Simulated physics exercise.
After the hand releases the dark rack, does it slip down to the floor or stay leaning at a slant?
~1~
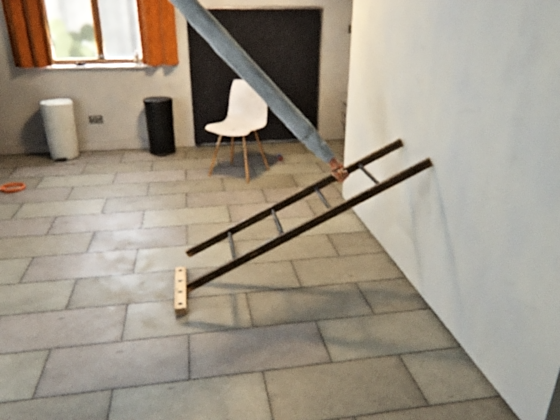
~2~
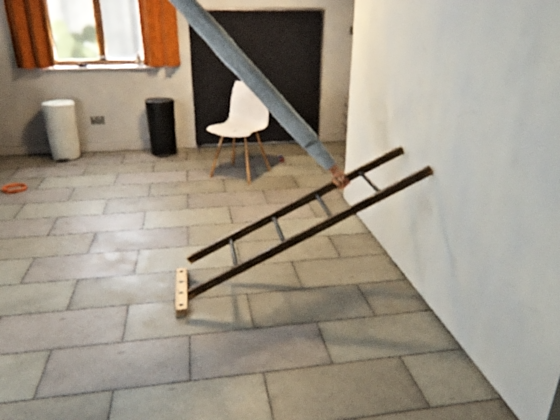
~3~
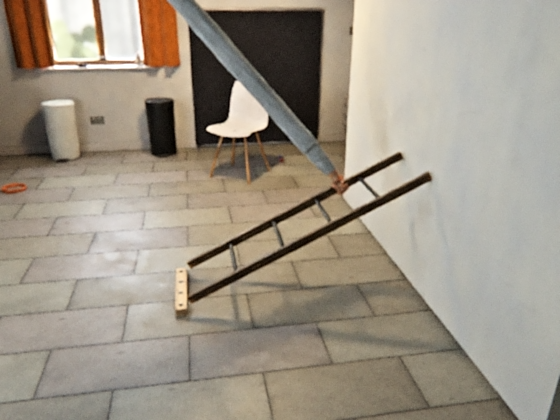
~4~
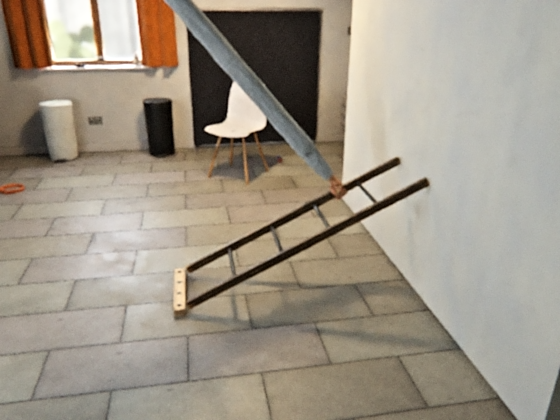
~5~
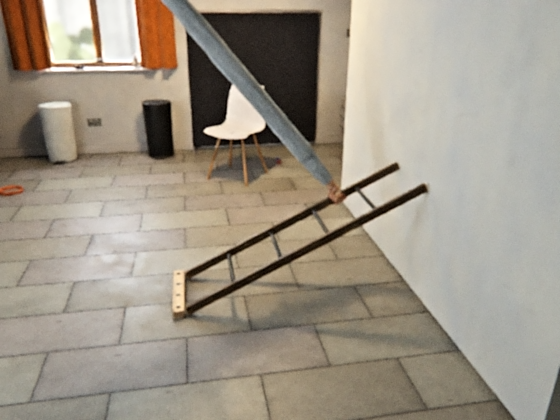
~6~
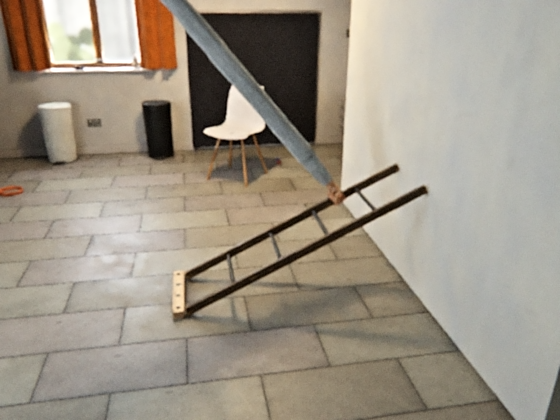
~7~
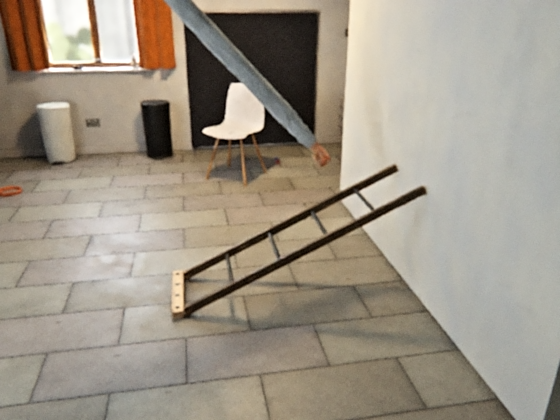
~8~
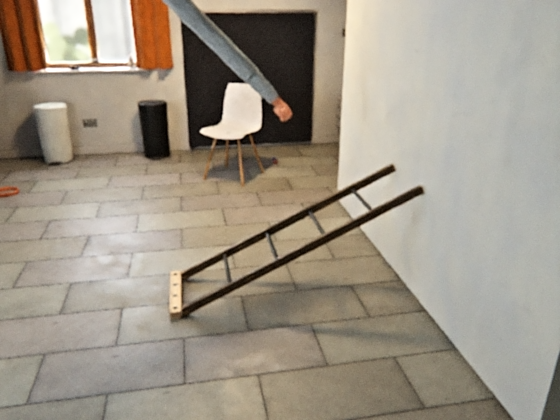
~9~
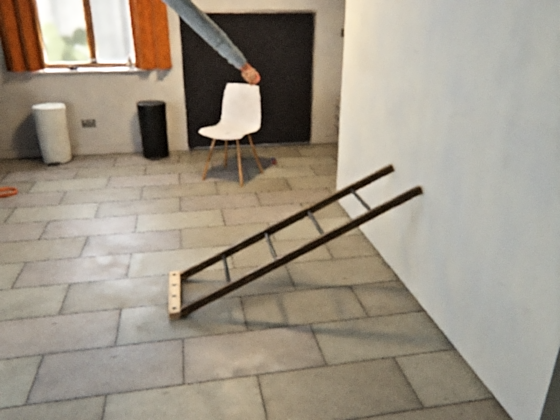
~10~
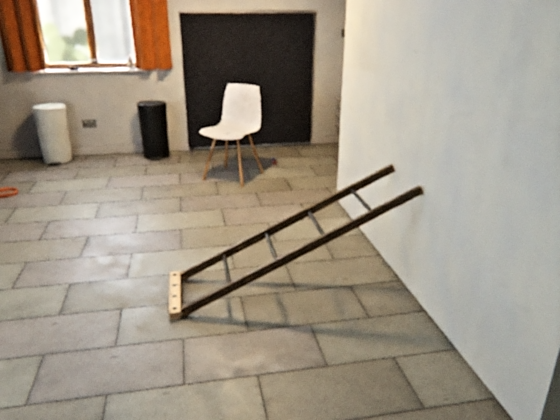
It stays leaning at a slant, with its lower end at the wooden strip and its upper end by the wall.
Arm in a grey-blue sleeve easing a dark ladder-like rack slightly lower against a pale wall, then withdrawing as it stays slanted.
